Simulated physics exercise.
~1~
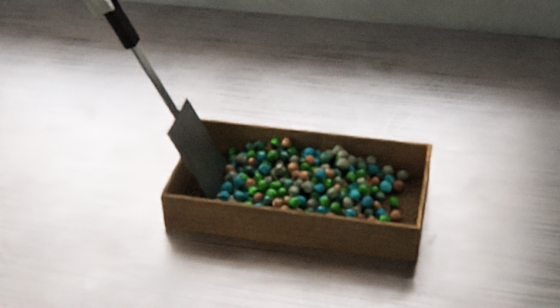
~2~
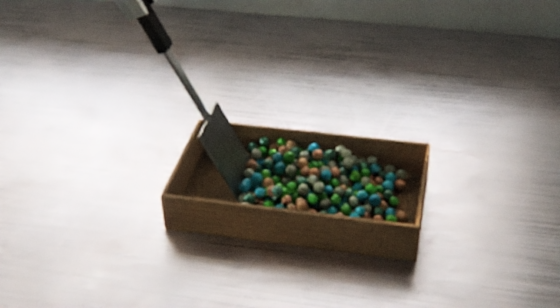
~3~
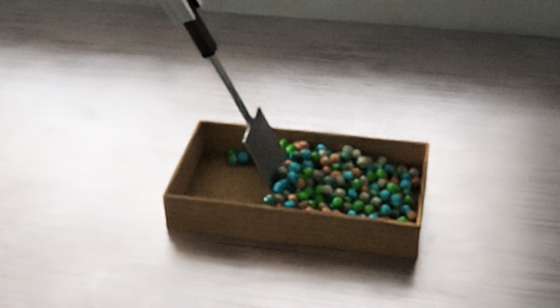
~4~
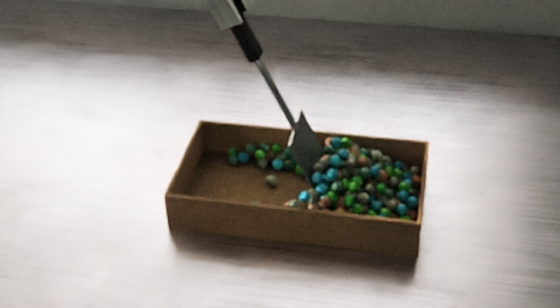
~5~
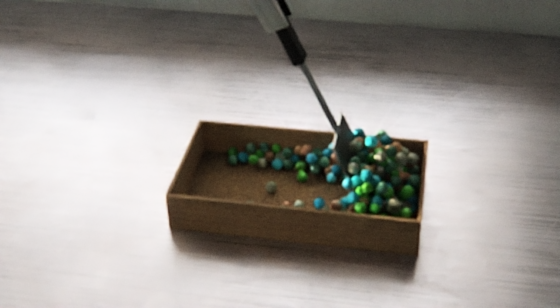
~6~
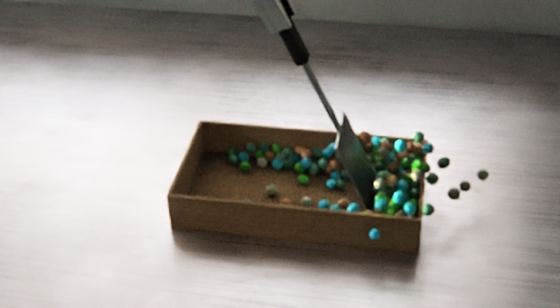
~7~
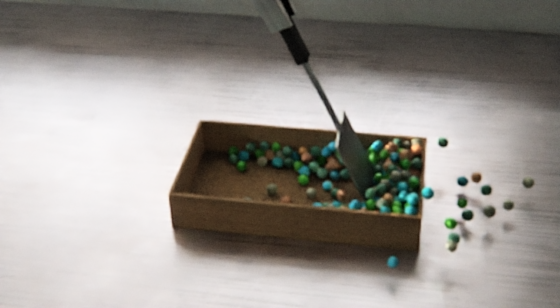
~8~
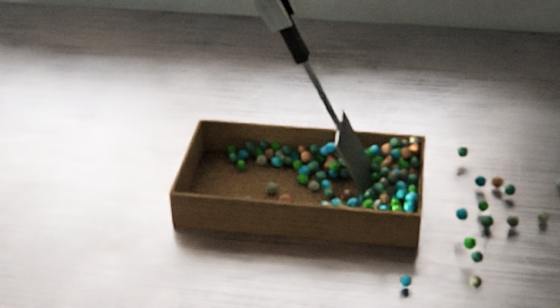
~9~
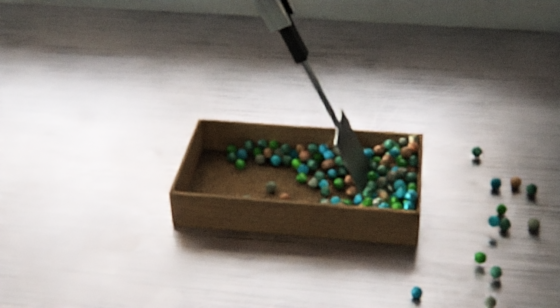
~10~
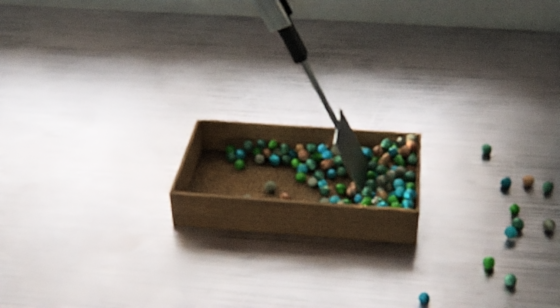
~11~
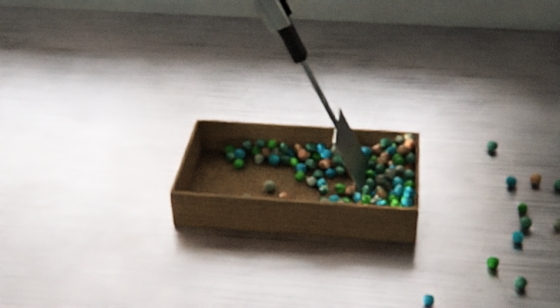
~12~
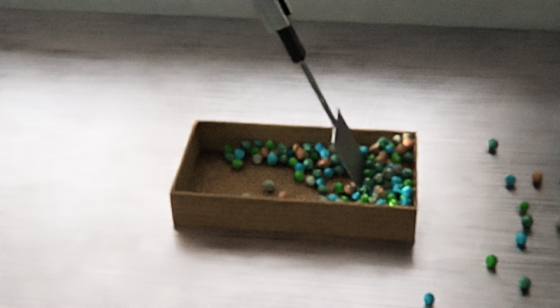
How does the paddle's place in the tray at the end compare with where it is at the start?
It starts at the left end of the tray and ends in the right part, among the sweets gathered there.
A grey paddle on a dark-gripped rod dips into the left end of a shallow brown tray, seen from above at an angle on a pale, streaky surface. Small round sweets in green, blue, orange and grey fill much of the tray. The paddle sweeps right, pushing them into a heap against the right end and leaving a trail along the back side. As it stops, some spill over the right and front edges and scatter across the surface. The paddle stays in the right part of the tray, with most sweets still inside and a few lying to the right.
